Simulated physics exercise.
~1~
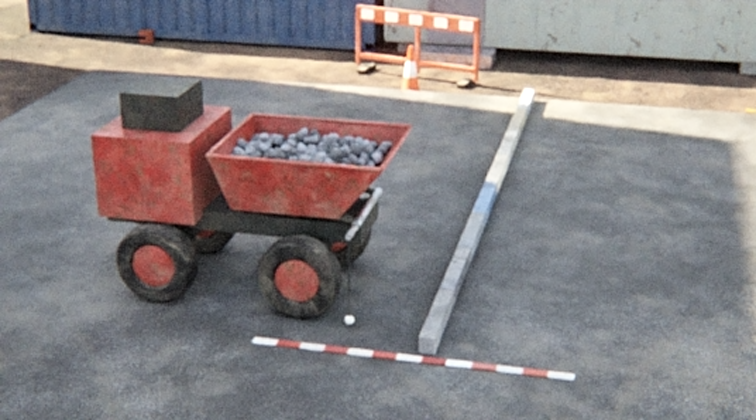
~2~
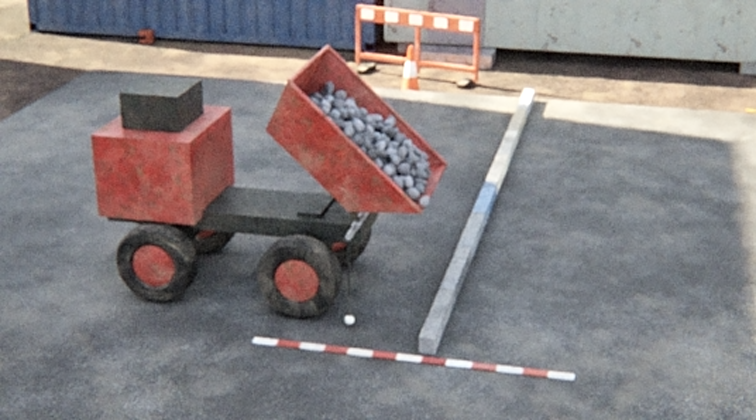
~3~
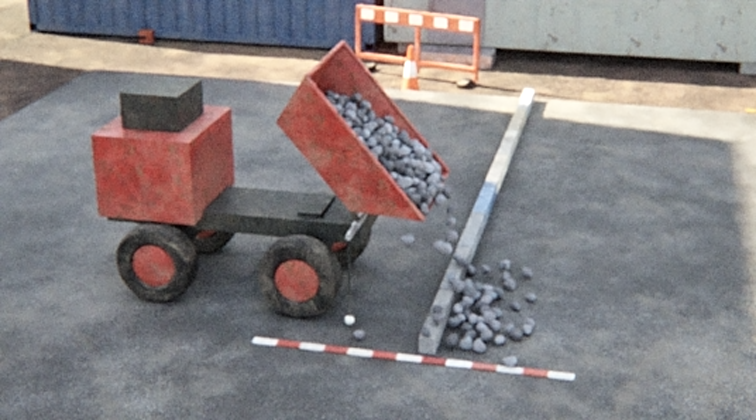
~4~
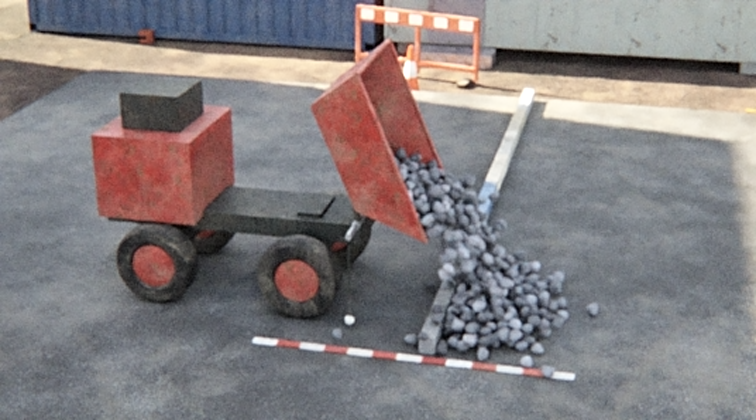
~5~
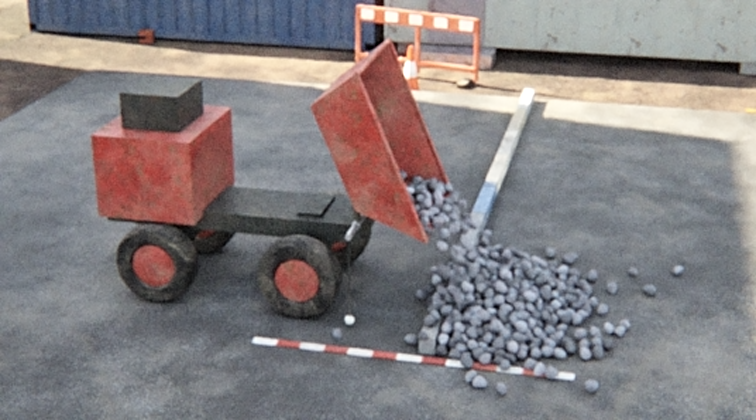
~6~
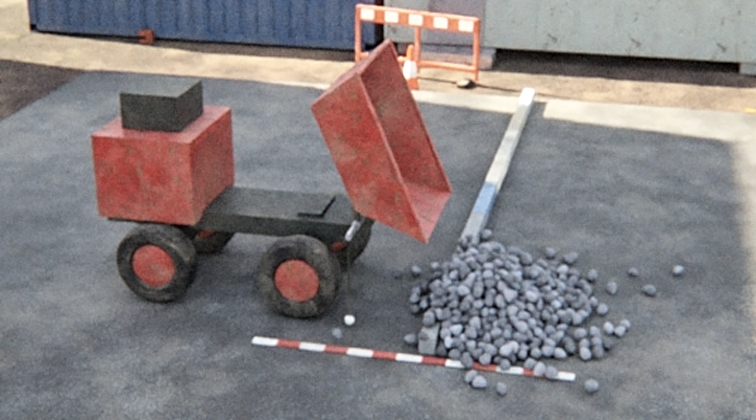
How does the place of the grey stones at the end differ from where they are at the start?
At the start the stones sit inside the dumper's red body. At the end they lie in a spread heap on the ground, lower and further to the right, mostly over the kerb.
